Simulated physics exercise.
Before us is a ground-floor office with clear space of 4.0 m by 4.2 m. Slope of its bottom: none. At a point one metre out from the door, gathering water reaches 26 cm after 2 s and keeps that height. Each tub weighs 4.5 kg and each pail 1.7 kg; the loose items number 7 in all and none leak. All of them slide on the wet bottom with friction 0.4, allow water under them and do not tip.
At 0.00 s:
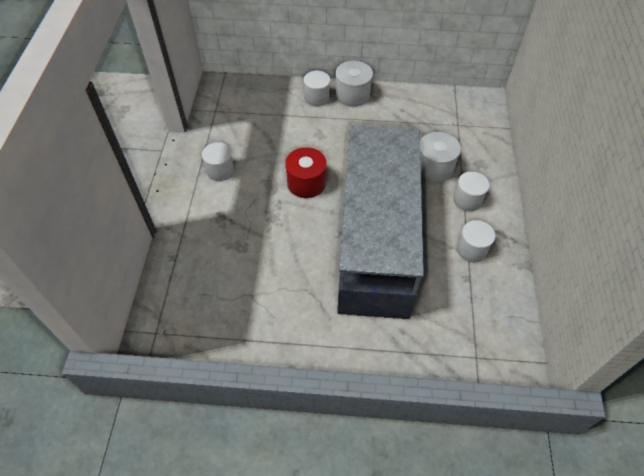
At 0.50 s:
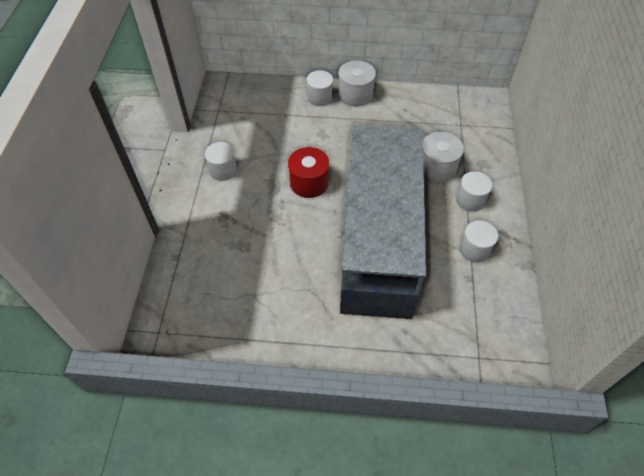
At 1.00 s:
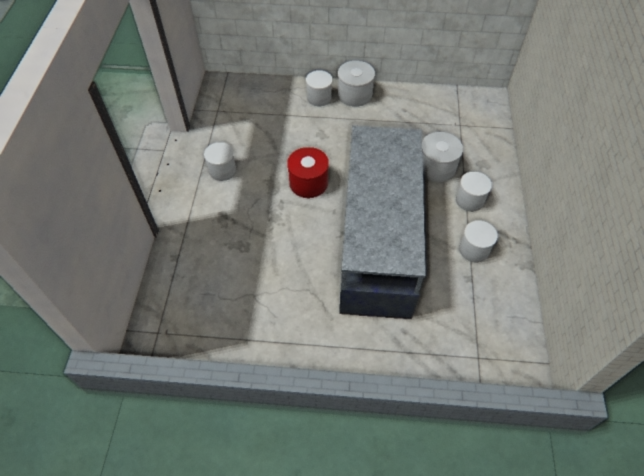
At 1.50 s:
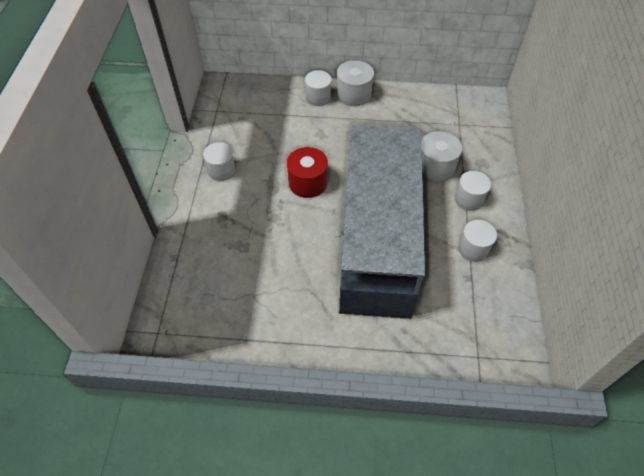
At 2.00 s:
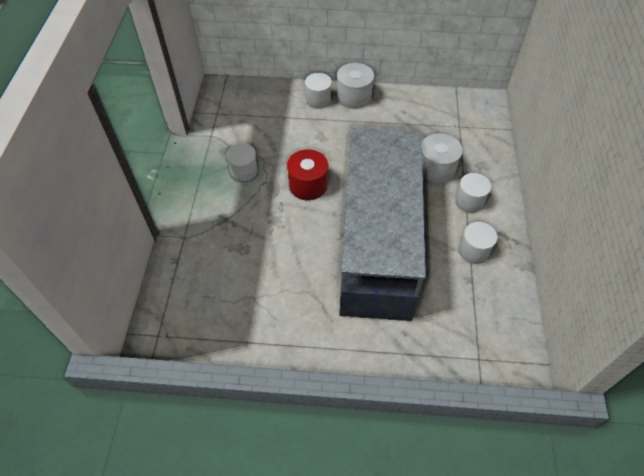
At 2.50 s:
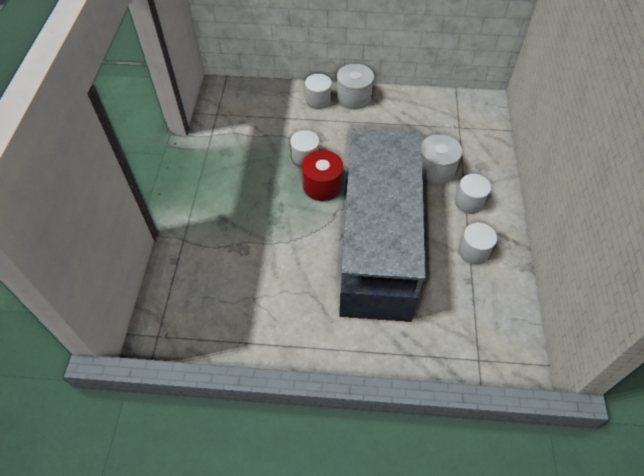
Green-tinted water spreading through a doorway across a marble floor, shifting a small white drum rightward, then nudging a red tub right.
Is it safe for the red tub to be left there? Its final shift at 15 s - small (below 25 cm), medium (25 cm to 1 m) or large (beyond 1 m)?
Large.
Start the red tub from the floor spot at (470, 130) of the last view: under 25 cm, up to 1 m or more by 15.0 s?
In that run it wanders far off.
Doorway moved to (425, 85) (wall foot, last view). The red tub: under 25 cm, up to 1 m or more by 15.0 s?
You'd see the red tub wander off a long way.
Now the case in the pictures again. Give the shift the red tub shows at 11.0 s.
About 200 cm out of place.
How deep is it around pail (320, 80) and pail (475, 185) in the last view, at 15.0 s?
Around 21 cm and 21 cm.
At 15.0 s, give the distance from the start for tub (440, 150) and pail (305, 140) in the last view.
In turn: 250 cm, 350 cm.
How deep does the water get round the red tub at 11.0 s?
Around 21 cm.
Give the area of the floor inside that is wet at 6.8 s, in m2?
My estimate is roughly 15 m2.
After 3.5 s the red tub is near (331, 148), 0.3 m from its start, afloat; 1 afloat.
After 6.8 s the red tub is near (500, 164), 2.1 m from its start, afloat; 7 afloat.
After 11.0 s the red tub is near (424, 324), 2.2 m from its start, afloat; 7 afloat.
After 15.0 s the red tub is near (181, 267), 1.8 m from its start, afloat; 7 afloat.
